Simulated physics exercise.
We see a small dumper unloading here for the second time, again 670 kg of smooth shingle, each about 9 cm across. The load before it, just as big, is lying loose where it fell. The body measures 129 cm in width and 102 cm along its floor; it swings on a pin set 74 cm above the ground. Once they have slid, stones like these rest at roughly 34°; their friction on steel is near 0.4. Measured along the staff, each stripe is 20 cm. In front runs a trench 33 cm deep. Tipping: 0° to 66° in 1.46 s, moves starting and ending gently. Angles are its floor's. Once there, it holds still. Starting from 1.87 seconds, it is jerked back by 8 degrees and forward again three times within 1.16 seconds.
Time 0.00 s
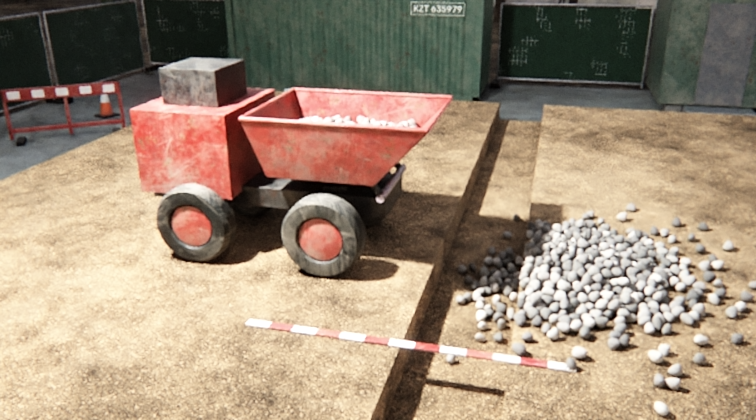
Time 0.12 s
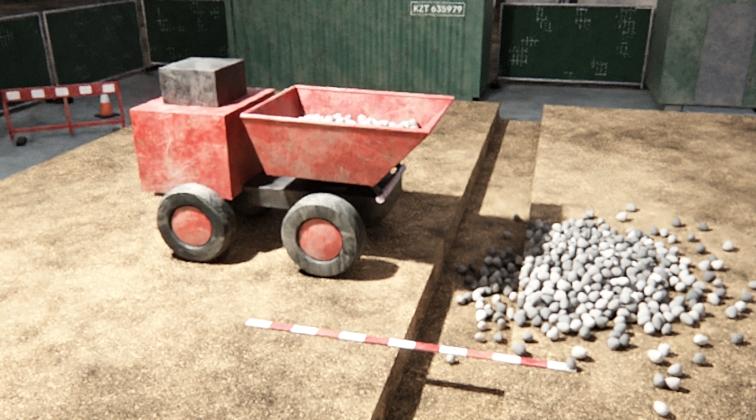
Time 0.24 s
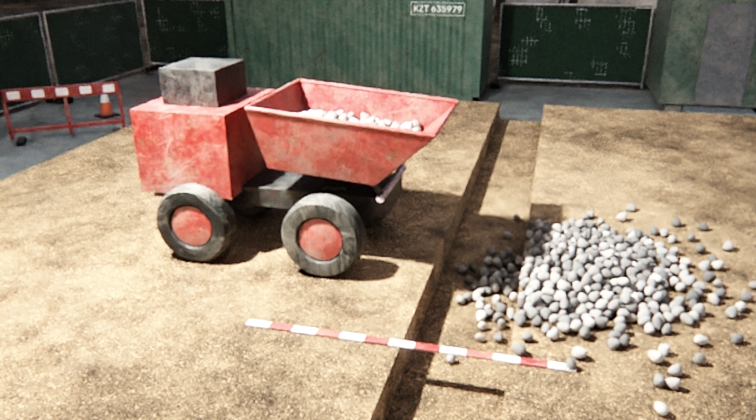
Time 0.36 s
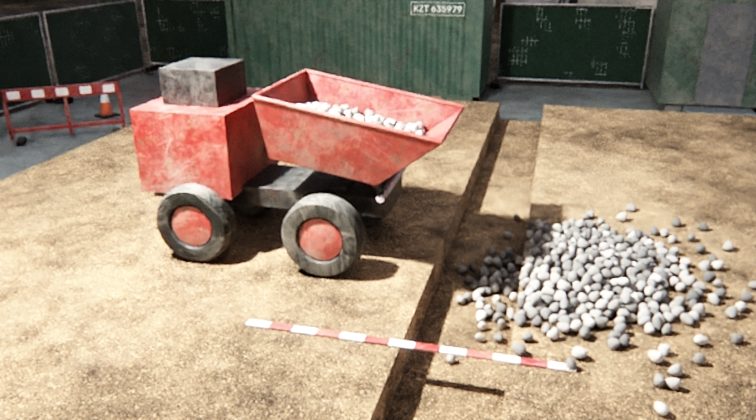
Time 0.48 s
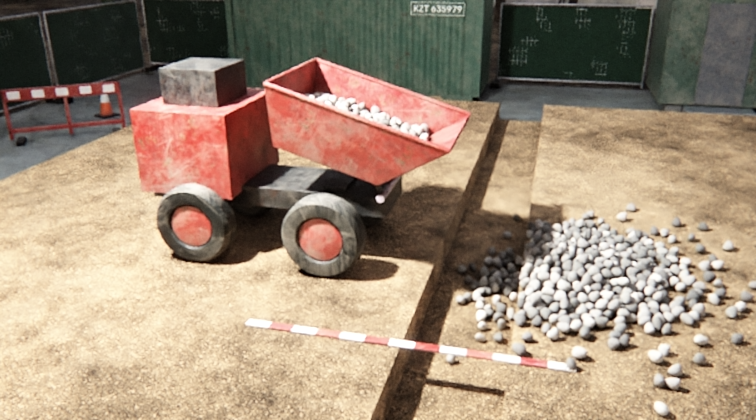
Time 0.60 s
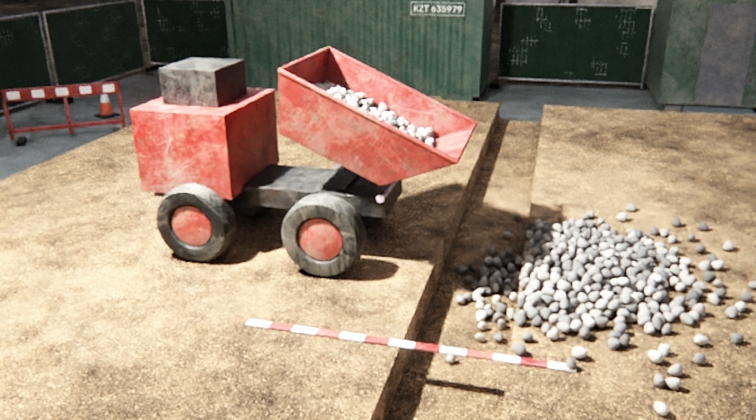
The red body of a small toy-like dumper tilted steadily, its left end rising well above the chassis while the grey stones inside shifted a little, beside a loose stone pile on the right.
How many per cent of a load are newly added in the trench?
72 %.
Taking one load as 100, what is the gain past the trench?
Around 30 in a hundred.
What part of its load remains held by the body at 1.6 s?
Near 80 per cent of the load is held.
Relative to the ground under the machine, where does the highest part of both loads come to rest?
Roughly 36 cm higher than the ground.
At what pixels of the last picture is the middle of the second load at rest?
I'd put their centre close to (505, 278).
After 1.1 s the floor is at 56°; in per cent of one load, 100 in the body, 9 in the trench, 90 past the trench; the foremost stones are past the picture's edge.
After 1.6 s the floor is at 66°; in per cent of one load, 81 in the body, 27 in the trench, 92 past the trench; the foremost stones are past the picture's edge.
After 3.5 s the floor is at 66°; in per cent of one load, 0 in the body, 80 in the trench, 119 past the trench; the foremost stones are past the picture's edge.
After 6.4 s the floor is at 66°; in per cent of one load, 0 in the body, 81 in the trench, 119 past the trench; the foremost stones are past the picture's edge. Net gain in the trench, 72.
